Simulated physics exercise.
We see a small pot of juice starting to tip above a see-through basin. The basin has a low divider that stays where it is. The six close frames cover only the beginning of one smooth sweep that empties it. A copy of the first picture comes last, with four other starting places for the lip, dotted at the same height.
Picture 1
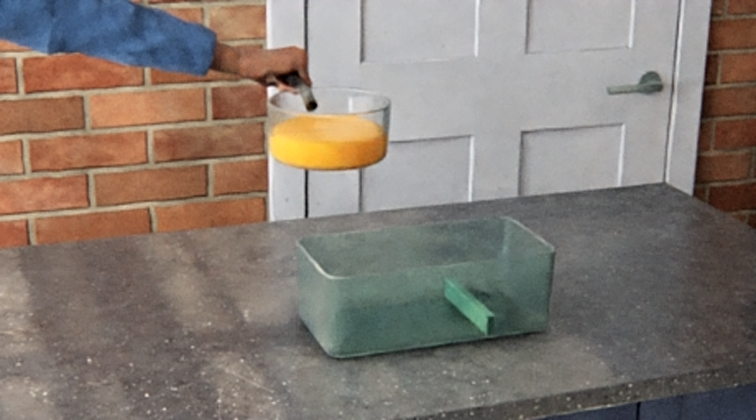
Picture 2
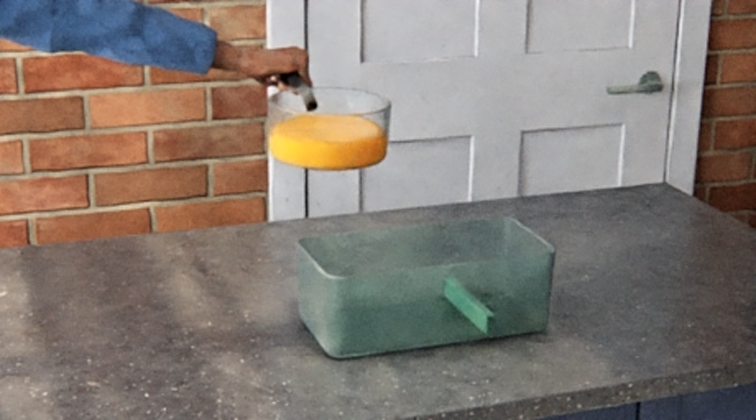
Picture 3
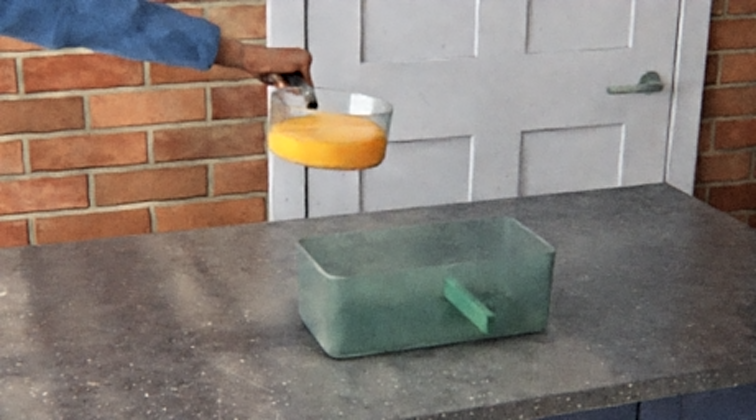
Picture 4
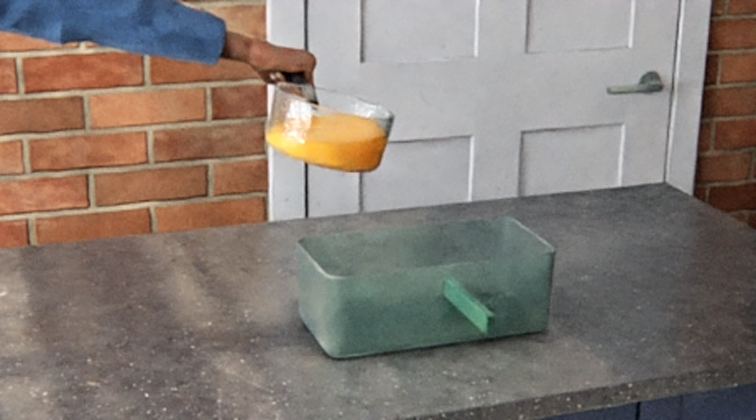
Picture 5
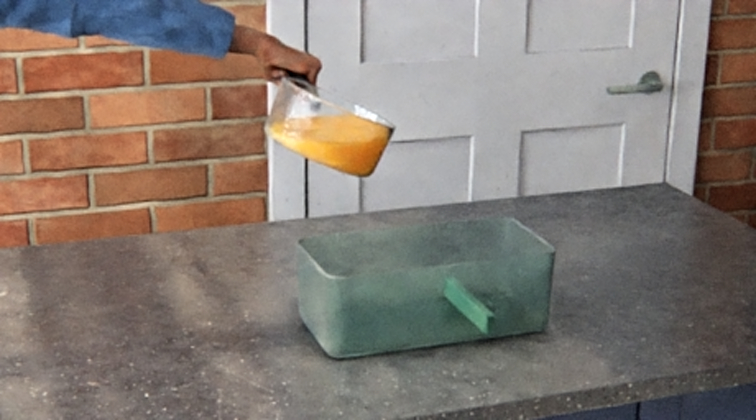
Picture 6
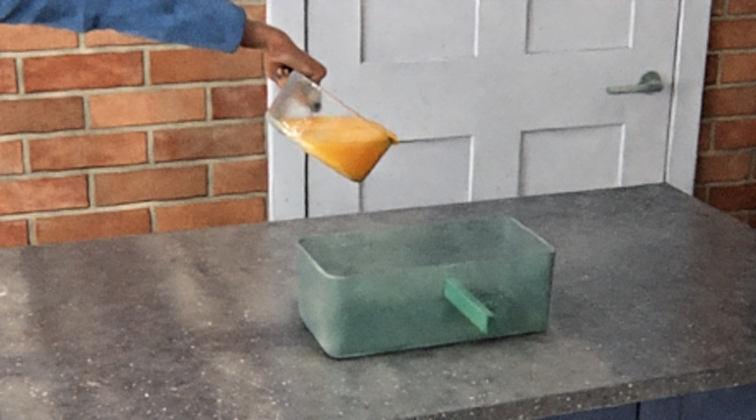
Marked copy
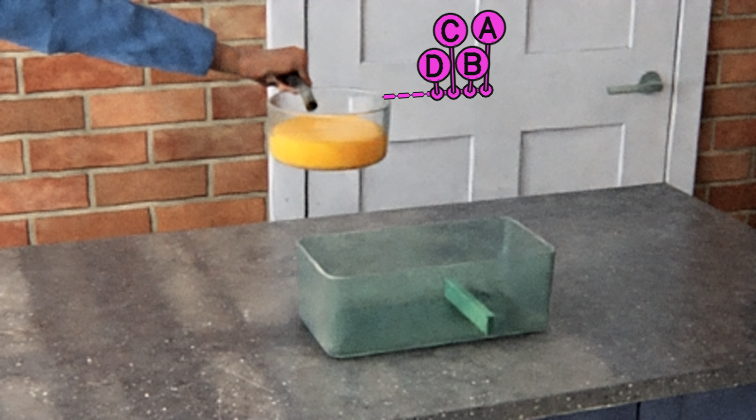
A hand in a blue sleeve reaches in from the upper left, holding a small clear pot of orange juice by its dark handle, seen from slightly above. Below it, an empty see-through green basin sits on a speckled grey counter, before a white panelled door and red brick wall. The hand holds the pot nearly still, then tilts it steadily rightward until juice reaches just over the lip, while the camera stays still.
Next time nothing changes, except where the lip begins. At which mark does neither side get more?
Best: D.
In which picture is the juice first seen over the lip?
In picture 6.
On the marked copy, A at (485, 90); B at (469, 91); C at (453, 92); D at (437, 93).
With A, about 38 % ends left of the wall and 61 % right of it.
With B, about 35 % ends left of the wall and 64 % right of it.
With C, about 37 % ends left of the wall and 62 % right of it.
With D, about 49 % ends left of the wall and 49 % right of it.
